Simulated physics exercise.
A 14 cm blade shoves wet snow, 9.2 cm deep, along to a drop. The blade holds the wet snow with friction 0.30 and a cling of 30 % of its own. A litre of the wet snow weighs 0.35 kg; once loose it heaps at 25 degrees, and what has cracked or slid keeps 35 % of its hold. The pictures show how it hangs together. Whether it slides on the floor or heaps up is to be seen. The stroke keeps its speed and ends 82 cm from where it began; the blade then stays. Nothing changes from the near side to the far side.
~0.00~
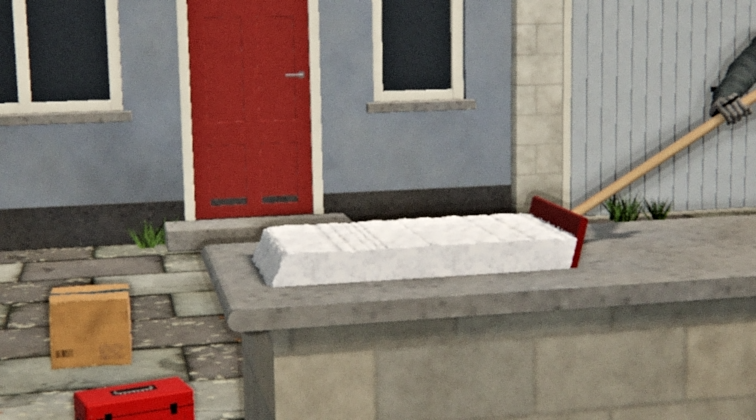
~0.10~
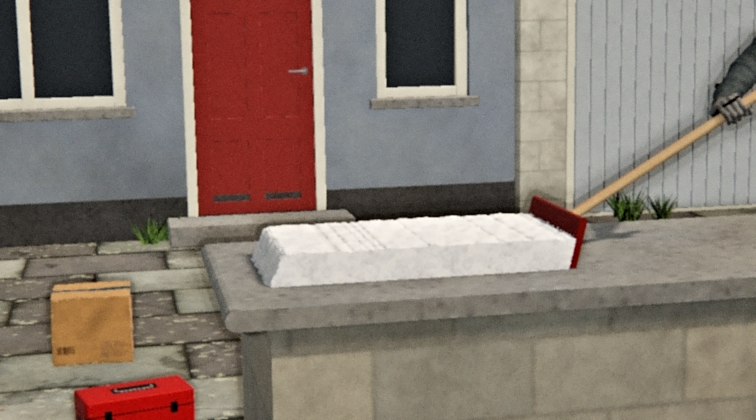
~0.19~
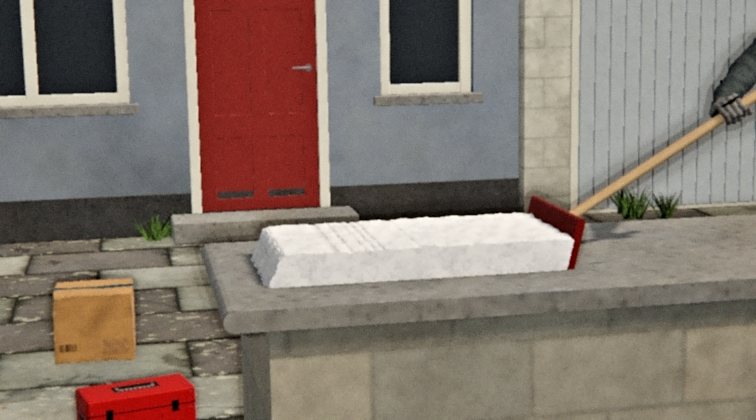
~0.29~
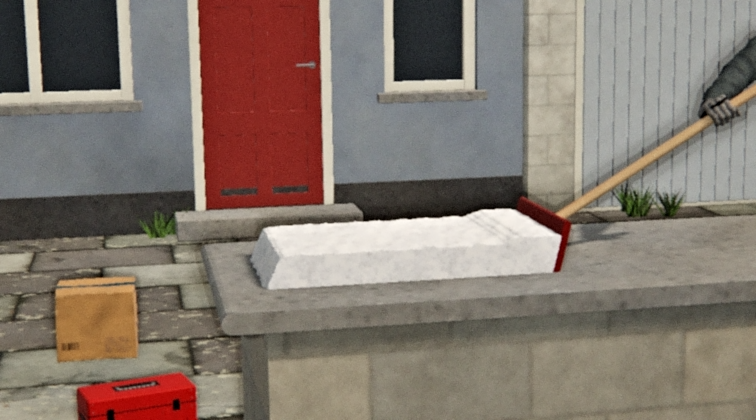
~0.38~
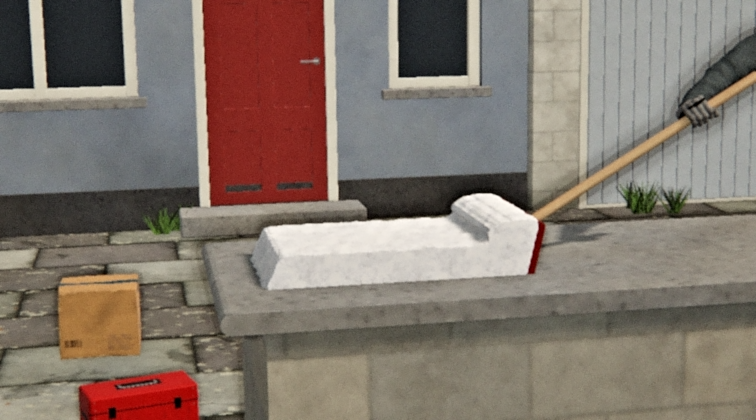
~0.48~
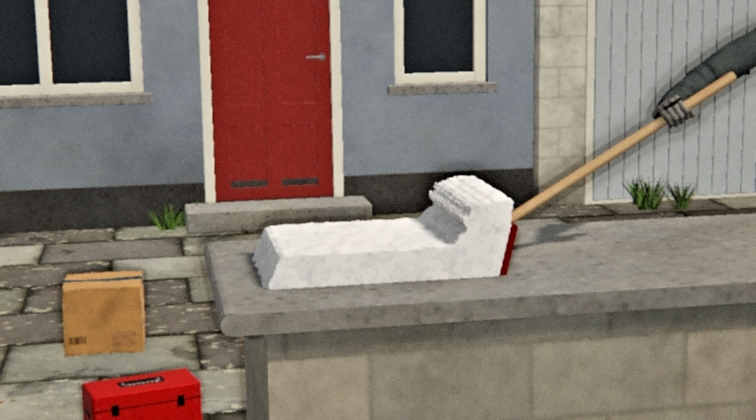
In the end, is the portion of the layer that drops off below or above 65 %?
Expect below 65 %.
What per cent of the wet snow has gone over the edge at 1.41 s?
Near 30 %.
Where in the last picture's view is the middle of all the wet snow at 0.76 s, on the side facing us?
Around (353, 252).
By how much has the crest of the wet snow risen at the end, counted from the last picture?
Roughly 8 cm.
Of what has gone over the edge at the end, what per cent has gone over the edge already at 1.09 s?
About 20 %.
By 0.76 s, 0 % has gone over the edge.
By 1.09 s, 6 % has gone over the edge.
By 1.41 s, 32 % has gone over the edge.
By 1.74 s, 41 % has gone over the edge.
By 2.16 s, at the end, 42 % has gone over the edge.
